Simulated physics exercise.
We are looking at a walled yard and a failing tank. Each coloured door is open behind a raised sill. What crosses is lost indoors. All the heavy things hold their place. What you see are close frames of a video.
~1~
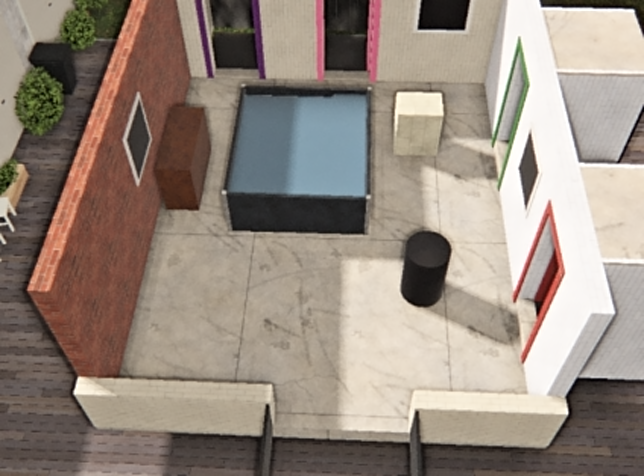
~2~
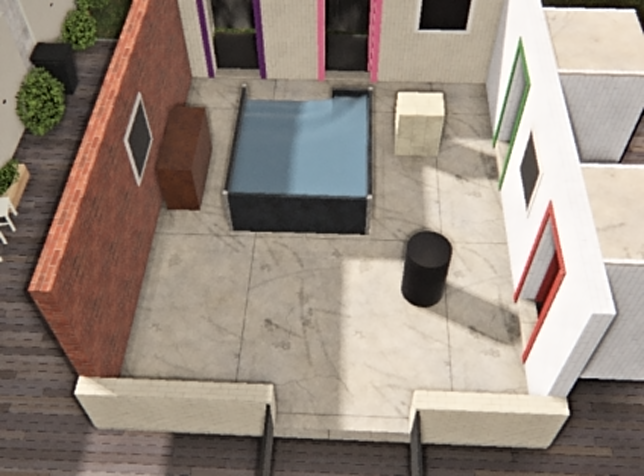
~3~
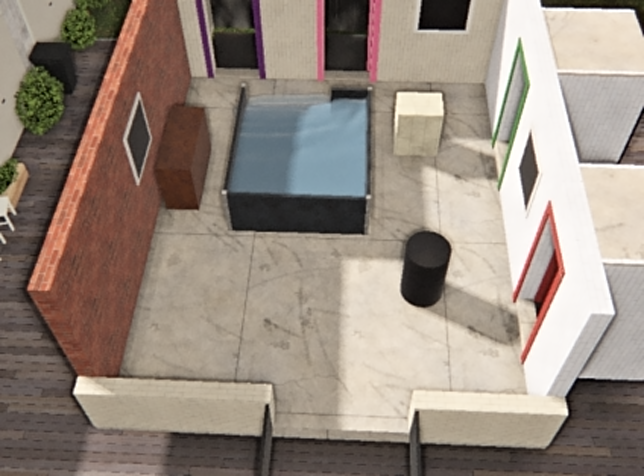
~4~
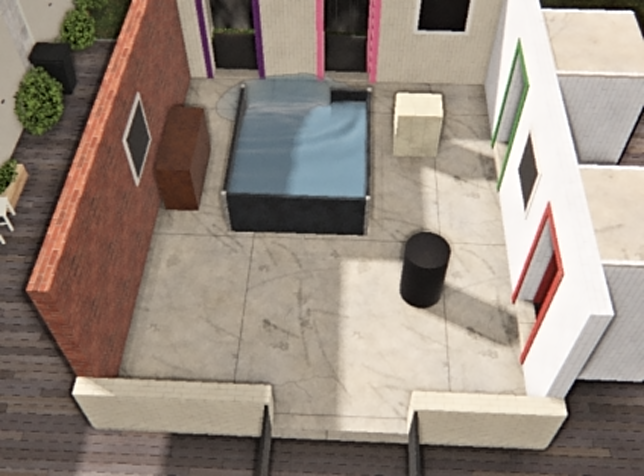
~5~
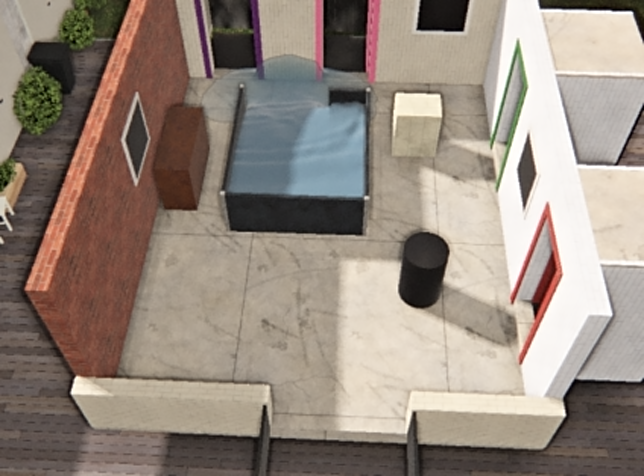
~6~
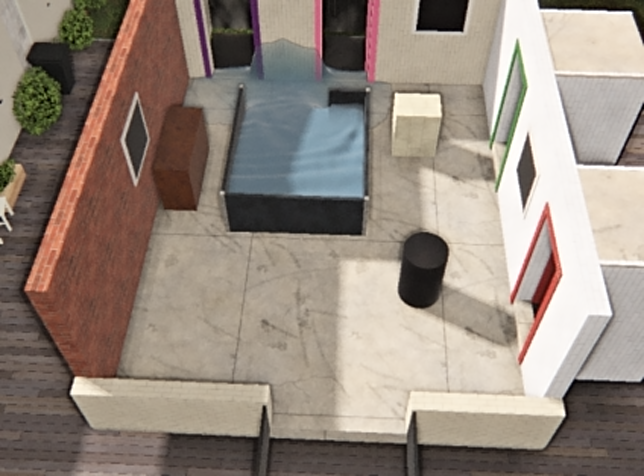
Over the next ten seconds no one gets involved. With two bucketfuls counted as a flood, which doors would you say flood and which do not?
My prediction: Green door: At most two buckets; pink door: Over two buckets; purple door: Over two buckets; red door: At most two buckets.
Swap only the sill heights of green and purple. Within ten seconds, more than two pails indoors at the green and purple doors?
Door by door, the green one admits more and the purple one admits more.
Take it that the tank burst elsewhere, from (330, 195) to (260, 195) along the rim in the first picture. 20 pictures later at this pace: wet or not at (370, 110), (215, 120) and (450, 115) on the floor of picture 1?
In turn: Untouched, then untouched, then untouched.
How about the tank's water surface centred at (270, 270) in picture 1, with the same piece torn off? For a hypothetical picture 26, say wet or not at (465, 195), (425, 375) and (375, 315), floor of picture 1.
In order: Untouched, untouched, untouched.
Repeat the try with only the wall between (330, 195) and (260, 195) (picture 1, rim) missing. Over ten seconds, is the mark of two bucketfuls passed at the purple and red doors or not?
Result: Purple gets flooded, red stays unflooded.
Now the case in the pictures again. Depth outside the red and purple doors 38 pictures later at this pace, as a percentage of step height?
Roughly 20 and 570 %.
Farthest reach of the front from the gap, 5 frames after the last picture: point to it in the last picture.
Farthest reach: (459, 90).
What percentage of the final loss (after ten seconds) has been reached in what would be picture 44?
Working it through, I arrive at 80 per cent.
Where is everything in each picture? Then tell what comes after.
In the first frame, the open tank at (302, 142) is whole and still.
In the second frame, water pours out on the open tank's far side and has run to a hidden place.
In the third frame, water pours out on the open tank's far side and has run to a hidden place.
In the fourth frame, water pours out on the open tank's far side and has run to (339, 83).
In the fifth frame, the front is at (221, 80), out from the gap on the open tank's far side.
In the sixth frame, water pours out on the open tank's far side and has run to (196, 79).
A moment on, water covers 15 % of the floor; the green door not reached, the pink door far over two buckets in, the purple door far over two buckets in, the red door not reached.
Next, water covers 25 % of the floor; the green door not reached, the pink door far over two buckets in, the purple door far over two buckets in, the red door not reached.
Then, water covers 45 % of the floor; the green door wet at the sill, nothing in, the pink door far over two buckets in, the purple door far over two buckets in, the red door not reached.
Later, water covers 85 % of the floor; the green door wet at the sill, nothing in, the pink door far over two buckets in, the purple door far over two buckets in, the red door wet at the sill, nothing in.
In the end, water covers 95 % of the floor; the green door wet at the sill, nothing in, the pink door far over two buckets in, the purple door far over two buckets in, the red door wet at the sill, nothing in.
